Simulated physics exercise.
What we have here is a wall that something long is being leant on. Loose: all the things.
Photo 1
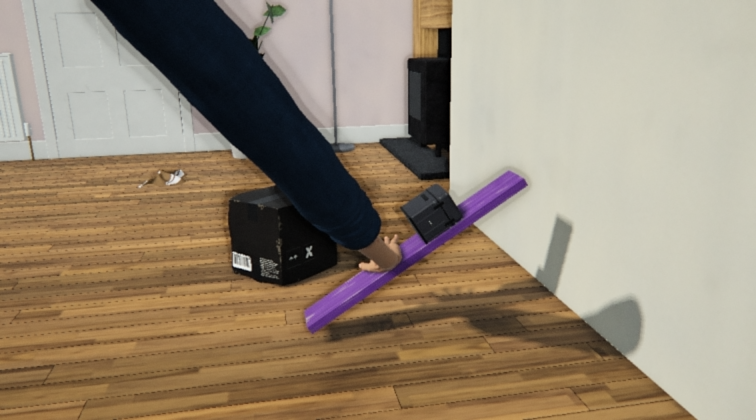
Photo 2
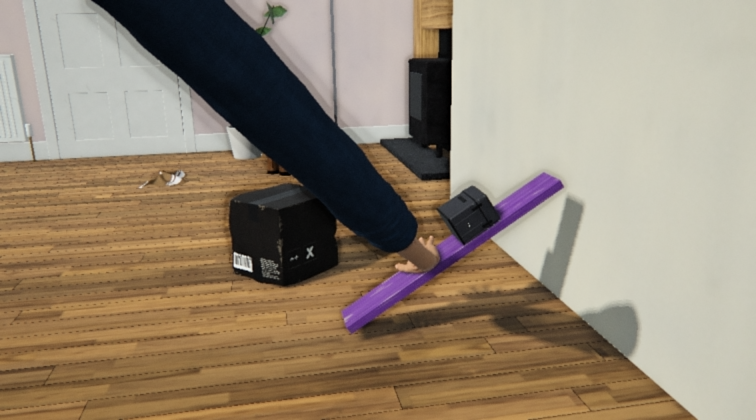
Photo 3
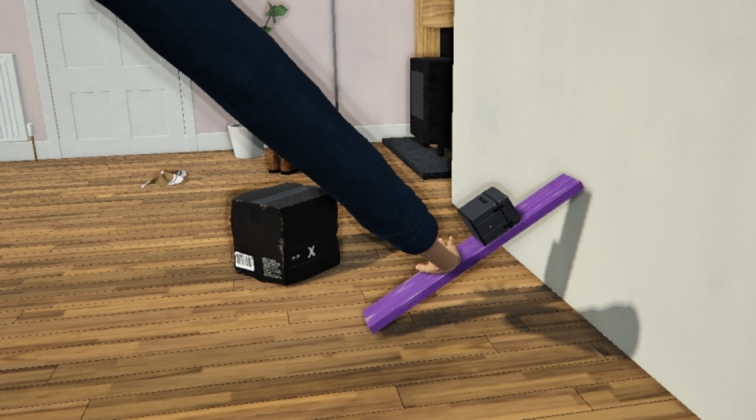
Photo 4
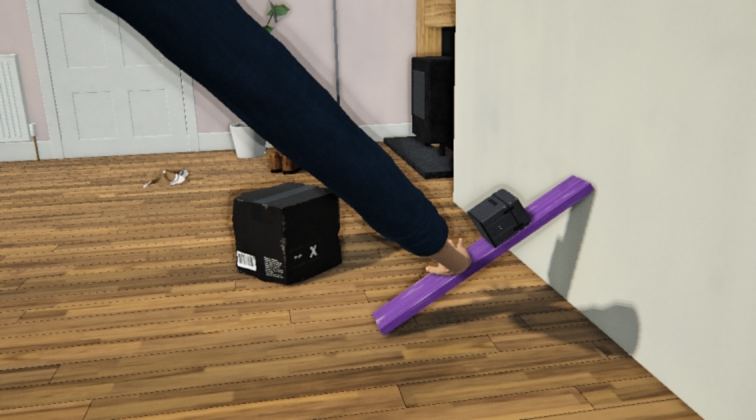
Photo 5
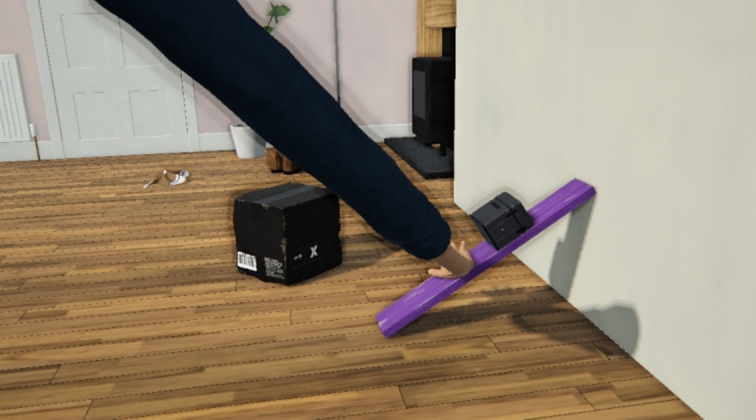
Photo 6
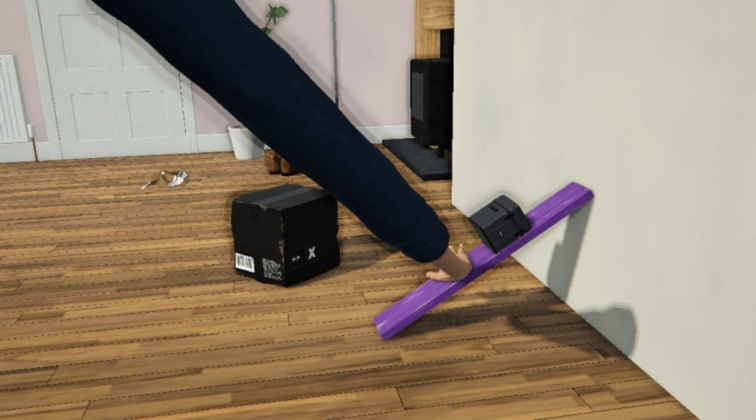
An arm in a dark blue sleeve reaches down from the upper left in a room with a wooden floor, seen from a fixed, slightly raised view. Its hand is at a slanted purple plank with a small black box on it, beside a pale wall at right, while a larger black box sits left. Hand, plank and small box shift right together until the plank's upper end is against the wall, then barely move.
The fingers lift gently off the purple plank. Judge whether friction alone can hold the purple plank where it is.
Friction cannot hold it.
Then, 0.40 s on from there, purple plank sunk by 24° near (464, 305).
Then, 0.70 s on from there, purple plank sunk by 38° near (461, 304).
In the end, moved from the start, purple plank; black box unmoved. At the end, from the last picture's camera, purple plank near (459, 321). The plank slides down.
